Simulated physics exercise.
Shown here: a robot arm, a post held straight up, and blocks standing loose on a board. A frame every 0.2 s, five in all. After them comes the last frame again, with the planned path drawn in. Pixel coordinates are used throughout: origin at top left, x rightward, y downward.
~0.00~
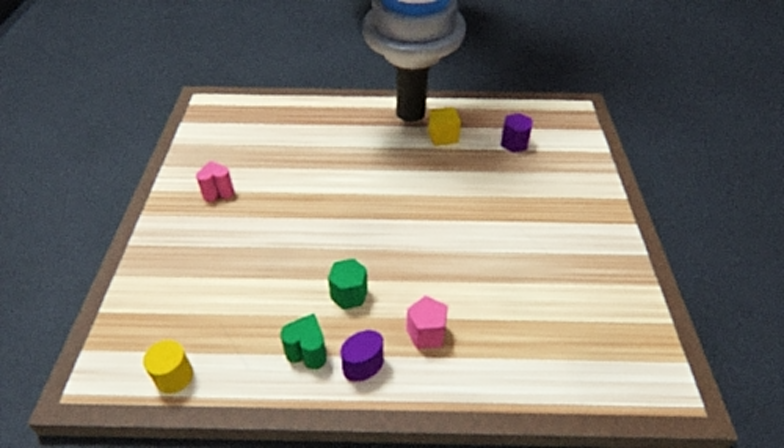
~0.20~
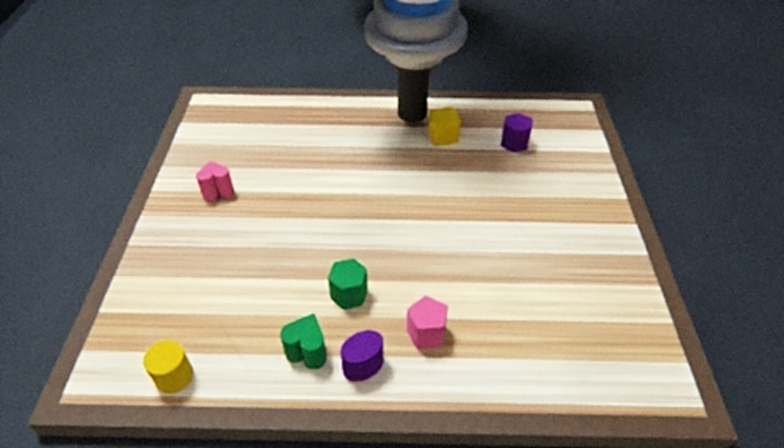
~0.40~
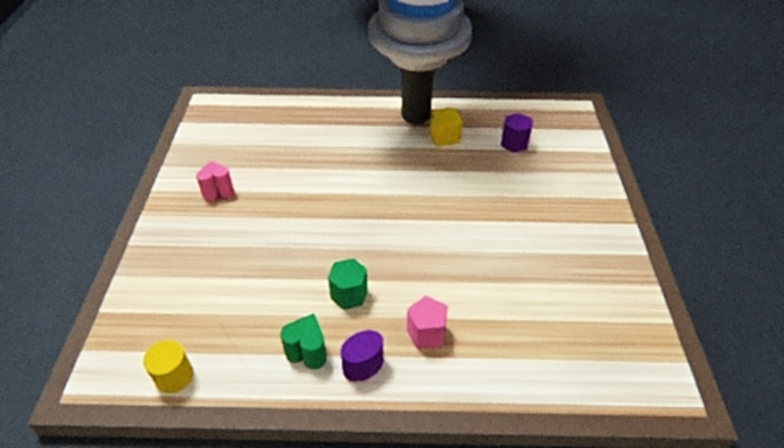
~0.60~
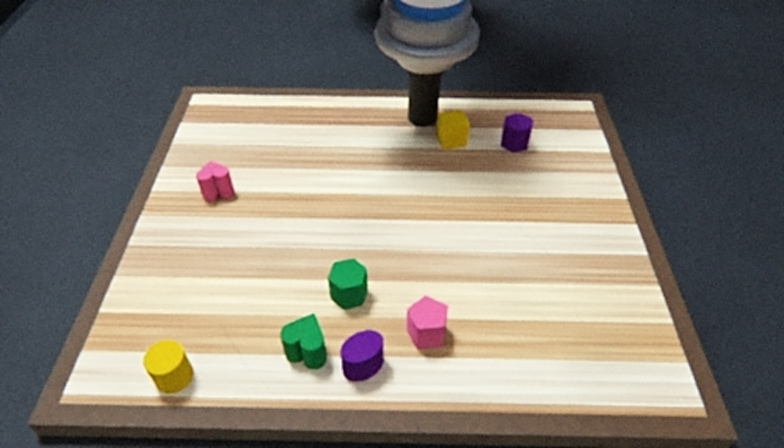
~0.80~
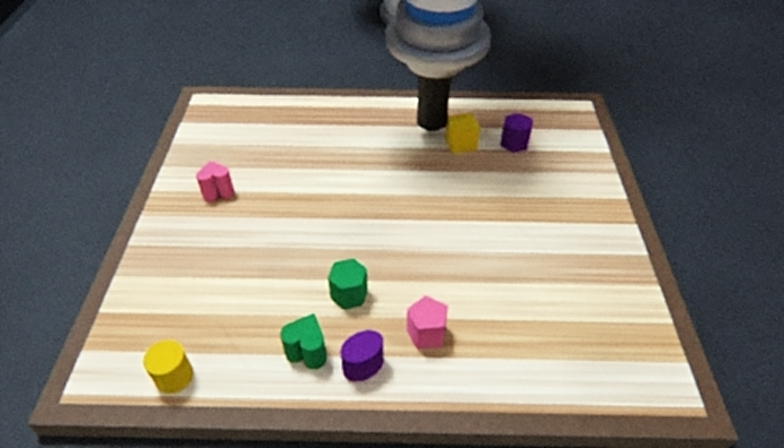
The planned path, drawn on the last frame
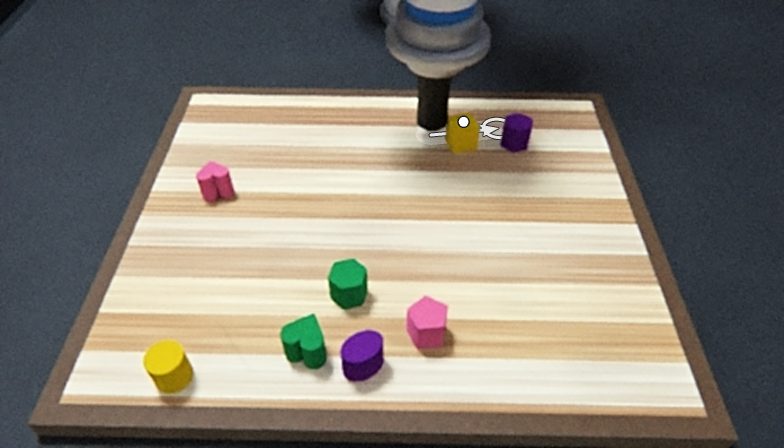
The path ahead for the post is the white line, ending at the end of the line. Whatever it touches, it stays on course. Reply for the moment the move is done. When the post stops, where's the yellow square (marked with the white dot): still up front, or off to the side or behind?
I predict the post has moved past it.
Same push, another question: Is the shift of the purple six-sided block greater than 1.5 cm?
No, that is not what happens.
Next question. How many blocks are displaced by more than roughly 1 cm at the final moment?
The push moves one block more than 1 cm.
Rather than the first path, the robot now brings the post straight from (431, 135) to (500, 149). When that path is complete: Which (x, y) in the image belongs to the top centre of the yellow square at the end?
Its top middle is near (523, 143).
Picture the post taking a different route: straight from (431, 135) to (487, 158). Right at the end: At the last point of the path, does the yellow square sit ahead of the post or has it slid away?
By then it is in front of the post.
Path on the board, straight from (431, 135) to (498, 128); the dot is on the yellow square.
The first path, step by step. Halfway along, post (467, 119); yellow square (487, 125), turned 65° clockwise.
At the end, post (501, 115); yellow square (493, 126), turned 95° clockwise; purple six-sided block in place.
